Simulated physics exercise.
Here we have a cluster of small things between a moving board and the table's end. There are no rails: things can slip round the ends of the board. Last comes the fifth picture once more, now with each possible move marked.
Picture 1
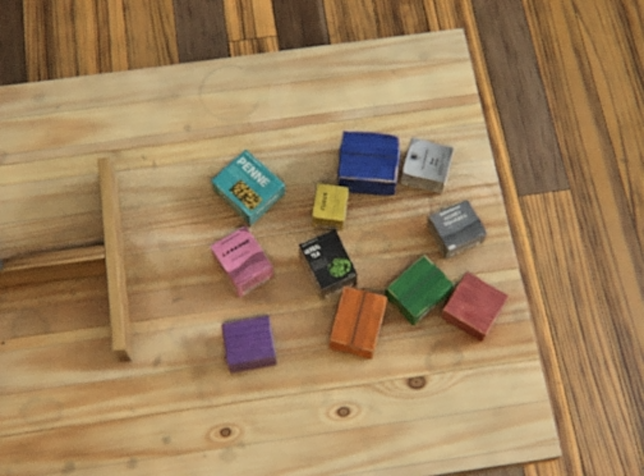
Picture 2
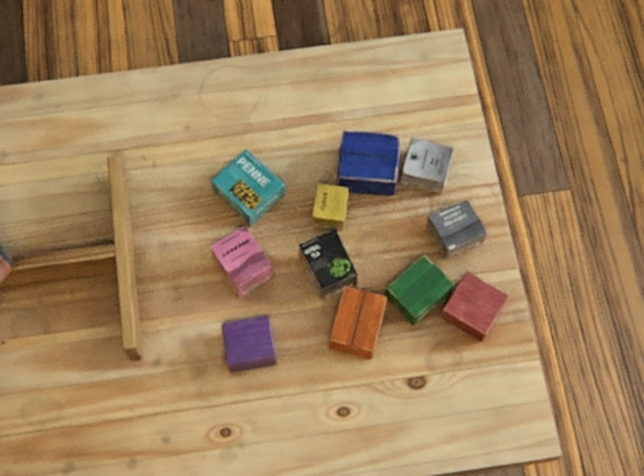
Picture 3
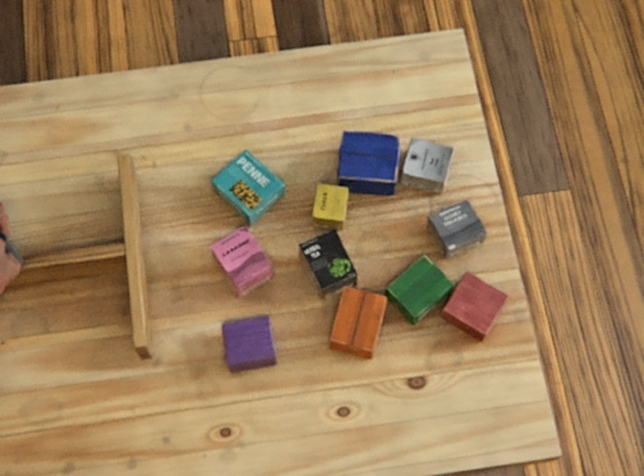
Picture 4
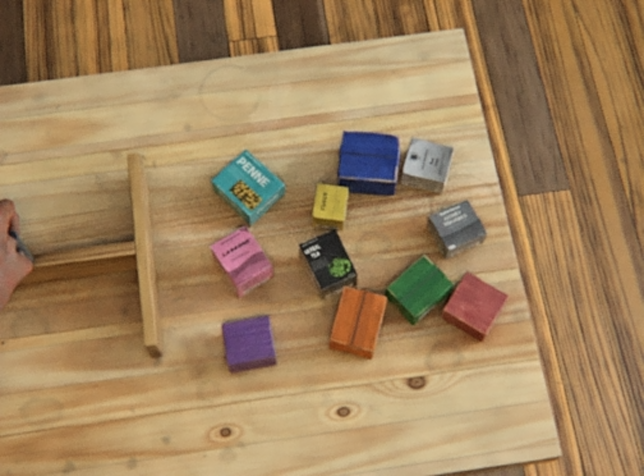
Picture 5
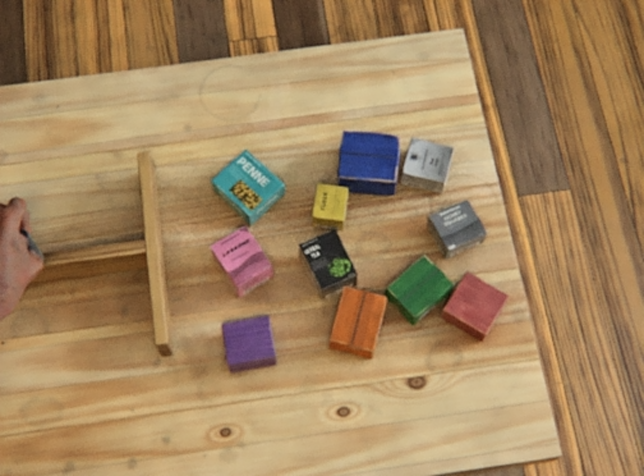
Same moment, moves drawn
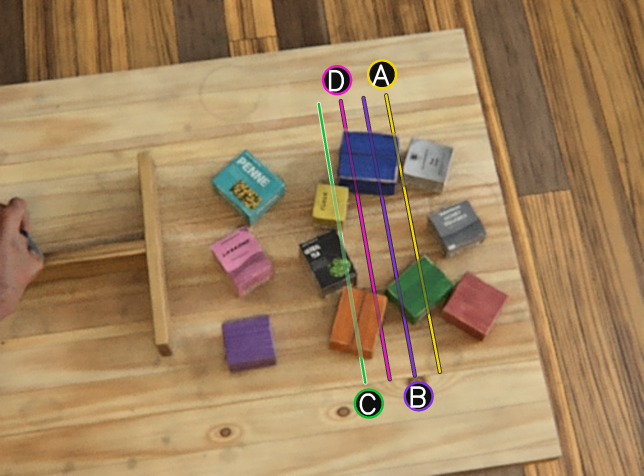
Wooden board on a handle sliding slowly right across a table towards scattered small coloured boxes, a hand coming into view behind.
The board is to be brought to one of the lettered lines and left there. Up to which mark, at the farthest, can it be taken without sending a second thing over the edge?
At B, and not beyond.
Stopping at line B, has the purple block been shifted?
Yes.
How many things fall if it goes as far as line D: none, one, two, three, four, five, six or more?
The count is none.
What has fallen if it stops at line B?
The white box.
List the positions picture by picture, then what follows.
In the first picture, white box (427, 166); blue box (368, 163); purple block (249, 344).
In the second picture, board (121, 249); red block (475, 307).
In the third picture, board (132, 247); green box (419, 290).
In the fourth picture, board (142, 246); black packet (328, 264).
In the fifth picture, board (152, 244); orange box (358, 323); pink packet (242, 262); white box (427, 166).
On the marked copy, A at (412, 226); B at (388, 230); C at (341, 236); D at (364, 233).
With B. Early on, board (237, 233); purple block (282, 348); turquoise packet (275, 188).
Further on, board (322, 221); red block (486, 311); white box (448, 163).
At the end, board (384, 213); white box over the edge; red block (529, 331); one fallen.
As for the rest, A drops three; C is within the limit but short; D is within the limit but short.
